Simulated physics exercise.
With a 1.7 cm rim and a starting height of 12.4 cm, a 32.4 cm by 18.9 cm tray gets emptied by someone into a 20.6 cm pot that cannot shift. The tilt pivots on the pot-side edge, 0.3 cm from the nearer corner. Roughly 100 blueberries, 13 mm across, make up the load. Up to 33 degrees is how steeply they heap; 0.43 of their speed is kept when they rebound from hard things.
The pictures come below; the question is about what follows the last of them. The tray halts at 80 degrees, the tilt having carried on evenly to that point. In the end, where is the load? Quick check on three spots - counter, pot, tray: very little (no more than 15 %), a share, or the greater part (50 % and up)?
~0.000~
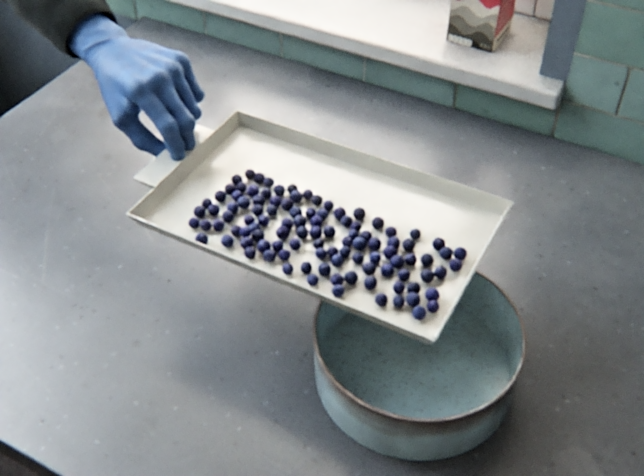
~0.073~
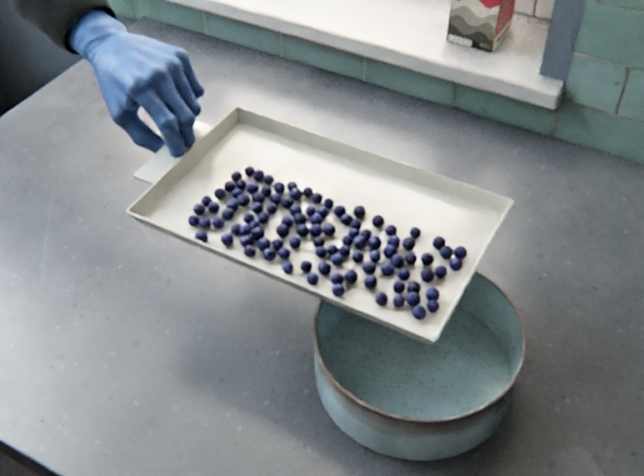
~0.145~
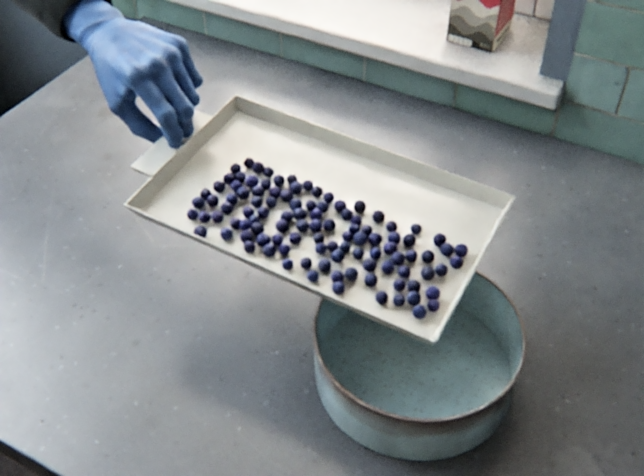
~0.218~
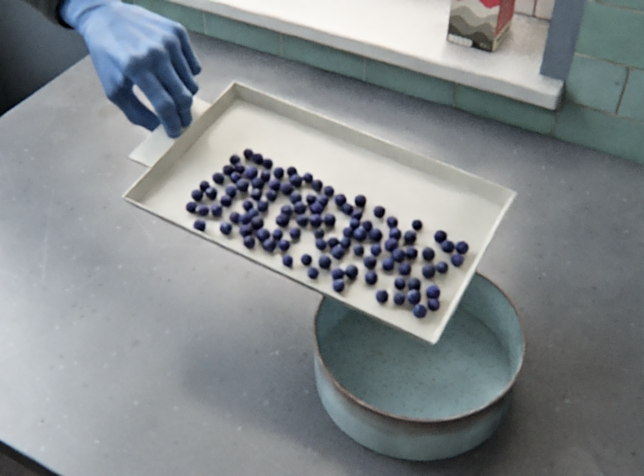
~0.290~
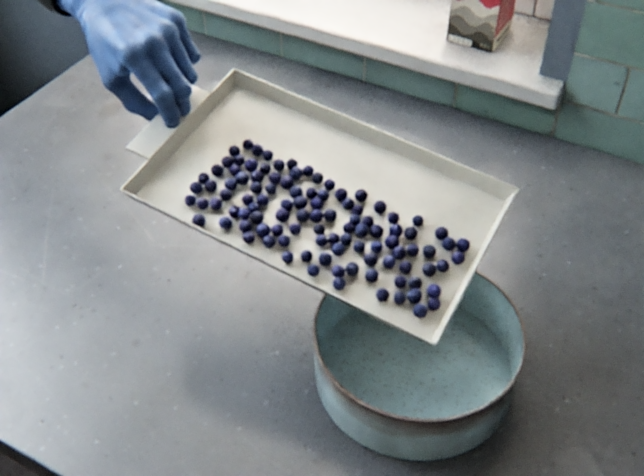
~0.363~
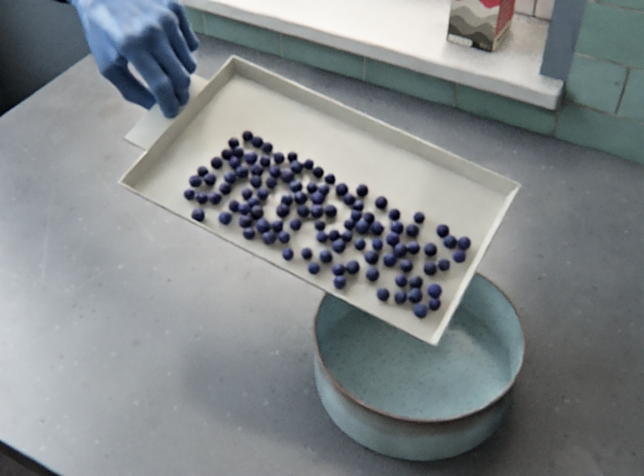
Counter - the greater part; pot - a share; tray - very little.
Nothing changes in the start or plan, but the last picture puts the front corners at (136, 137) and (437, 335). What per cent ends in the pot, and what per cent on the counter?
Split: Pot = 70, counter = 30.
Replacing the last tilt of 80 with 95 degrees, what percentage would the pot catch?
Around 30 %, I reckon.
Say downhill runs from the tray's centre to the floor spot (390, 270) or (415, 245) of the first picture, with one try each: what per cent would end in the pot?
That would be close to 65 per cent, then close to 70 per cent.
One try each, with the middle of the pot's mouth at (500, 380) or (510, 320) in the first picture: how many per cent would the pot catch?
About 75 and 5 per cent.
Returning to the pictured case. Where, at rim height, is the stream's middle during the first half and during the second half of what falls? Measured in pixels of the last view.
Earlier half close to (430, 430), later half at (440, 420) in pixels.
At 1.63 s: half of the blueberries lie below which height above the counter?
Height: Around 22 cm.
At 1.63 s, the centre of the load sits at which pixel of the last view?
Expected load position: Near (367, 256).
After 1.12 s, tilt 44 degrees; the tray holds 100 %, the pot 0 %.
After 1.63 s, tilt 65 degrees; the tray holds 100 %, the pot 0 %.
After 2.20 s, tilt 80 degrees; the tray holds 15 %, the pot 20 %.
At rest (3.1 s), counter 70 %, pot 30 %, tray 0 %.
